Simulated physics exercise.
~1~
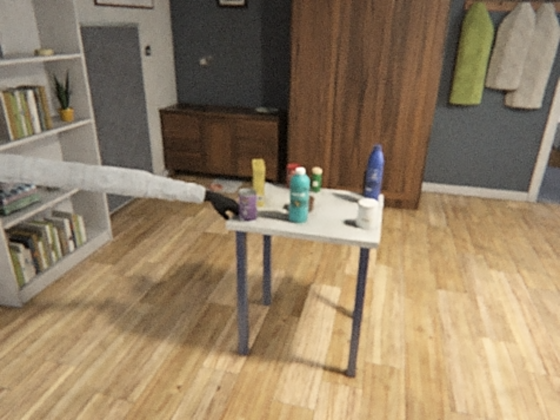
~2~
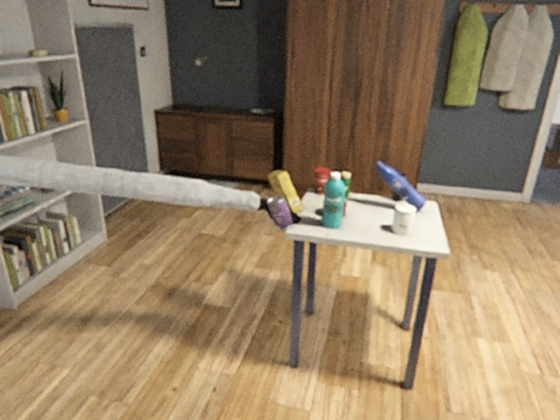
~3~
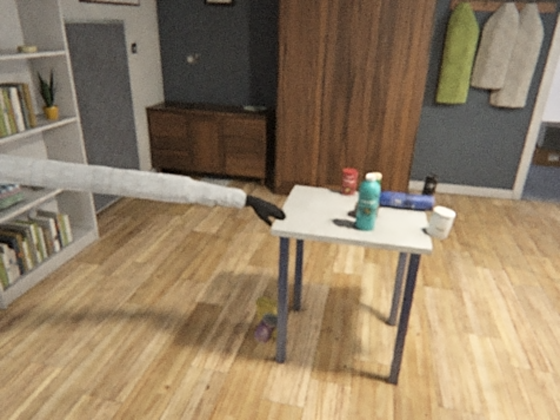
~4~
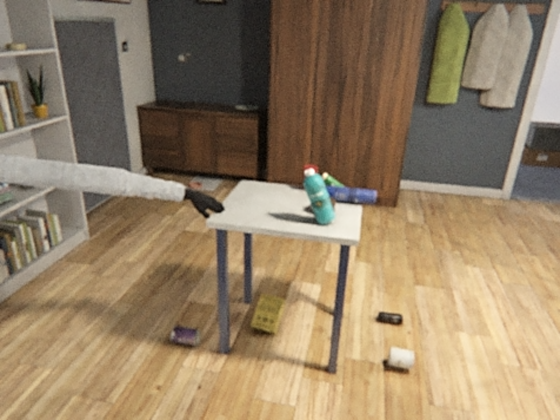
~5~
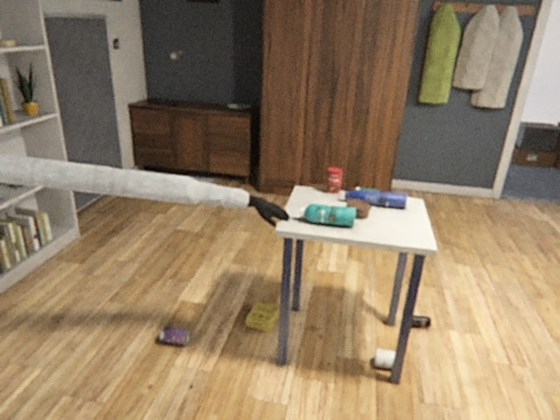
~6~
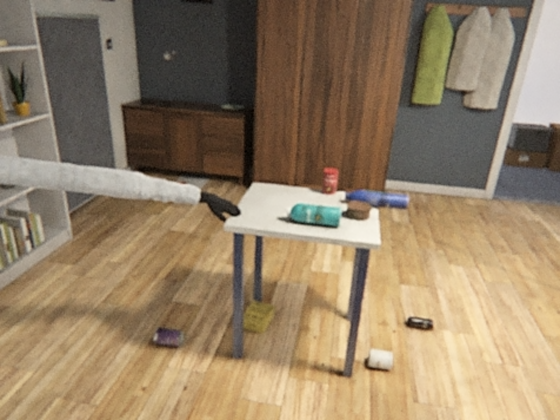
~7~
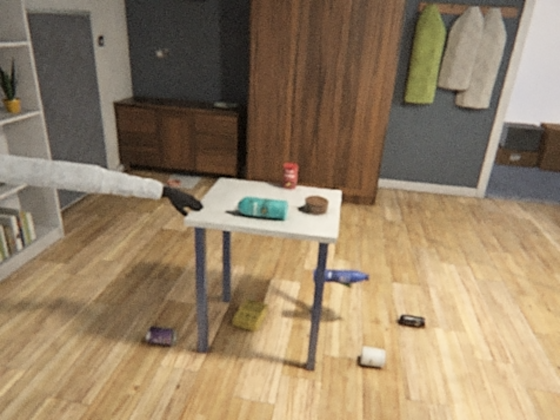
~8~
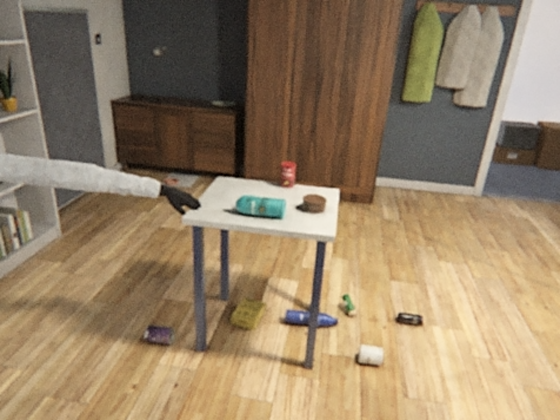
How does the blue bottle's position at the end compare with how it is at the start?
At the start the blue bottle stands upright on the table, but by the end it is lying on its side on the floor.
